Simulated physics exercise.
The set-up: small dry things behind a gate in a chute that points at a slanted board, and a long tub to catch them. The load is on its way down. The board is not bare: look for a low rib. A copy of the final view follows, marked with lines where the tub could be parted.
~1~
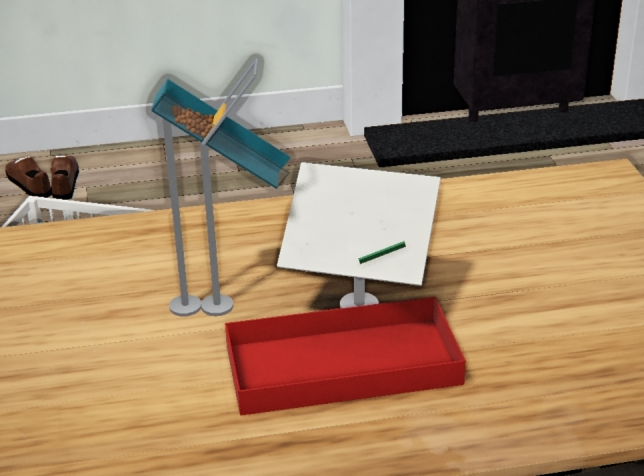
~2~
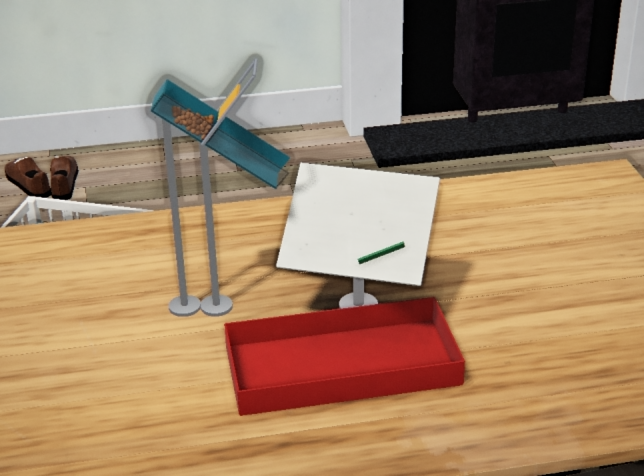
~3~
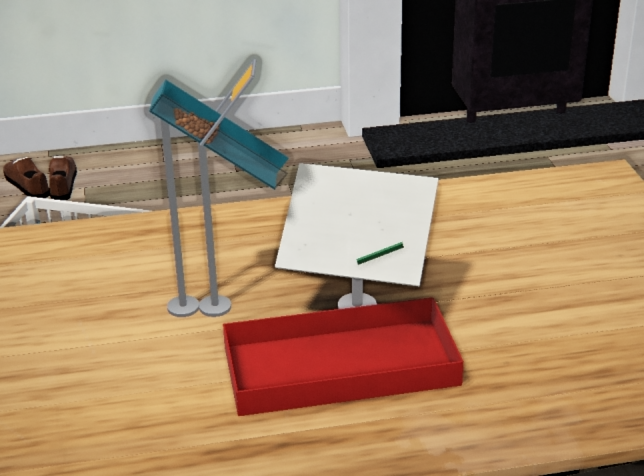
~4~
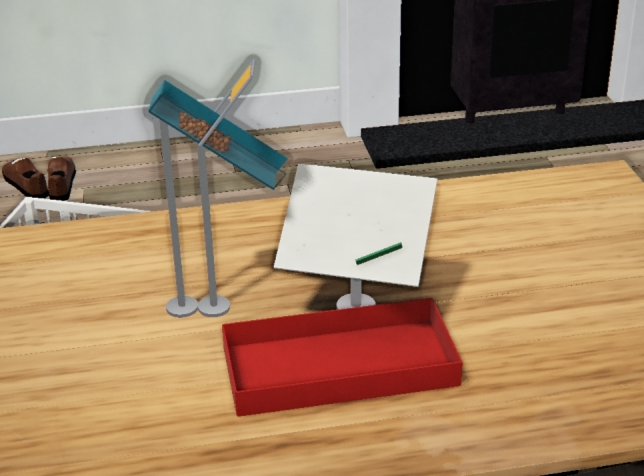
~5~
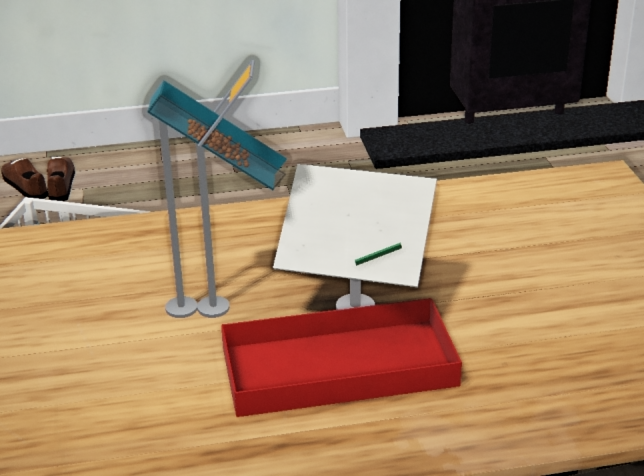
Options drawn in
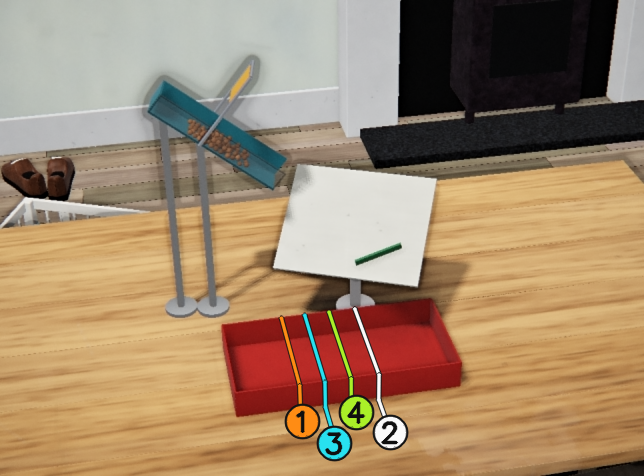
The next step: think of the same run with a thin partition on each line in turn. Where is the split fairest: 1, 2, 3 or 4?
4 is best.
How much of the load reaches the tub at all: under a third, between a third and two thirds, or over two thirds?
Over two thirds.
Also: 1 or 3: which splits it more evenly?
That is line 3.
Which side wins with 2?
Left.
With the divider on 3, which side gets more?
More lands on the right.
On the marked copy, line 1 crosses the front rim at (299, 384); line 2 crosses the front rim at (378, 373); line 3 crosses the front rim at (324, 381); line 4 crosses the front rim at (350, 377).
For line 1, of what is caught, a stray few on the left of the divider, nearly all on the right.
For line 2, of what is caught, nearly all on the left of the divider, a small part on the right.
For line 3, of what is caught, a small part on the left of the divider, most on the right.
For line 4, of what is caught, about half on the left of the divider, about half on the right.
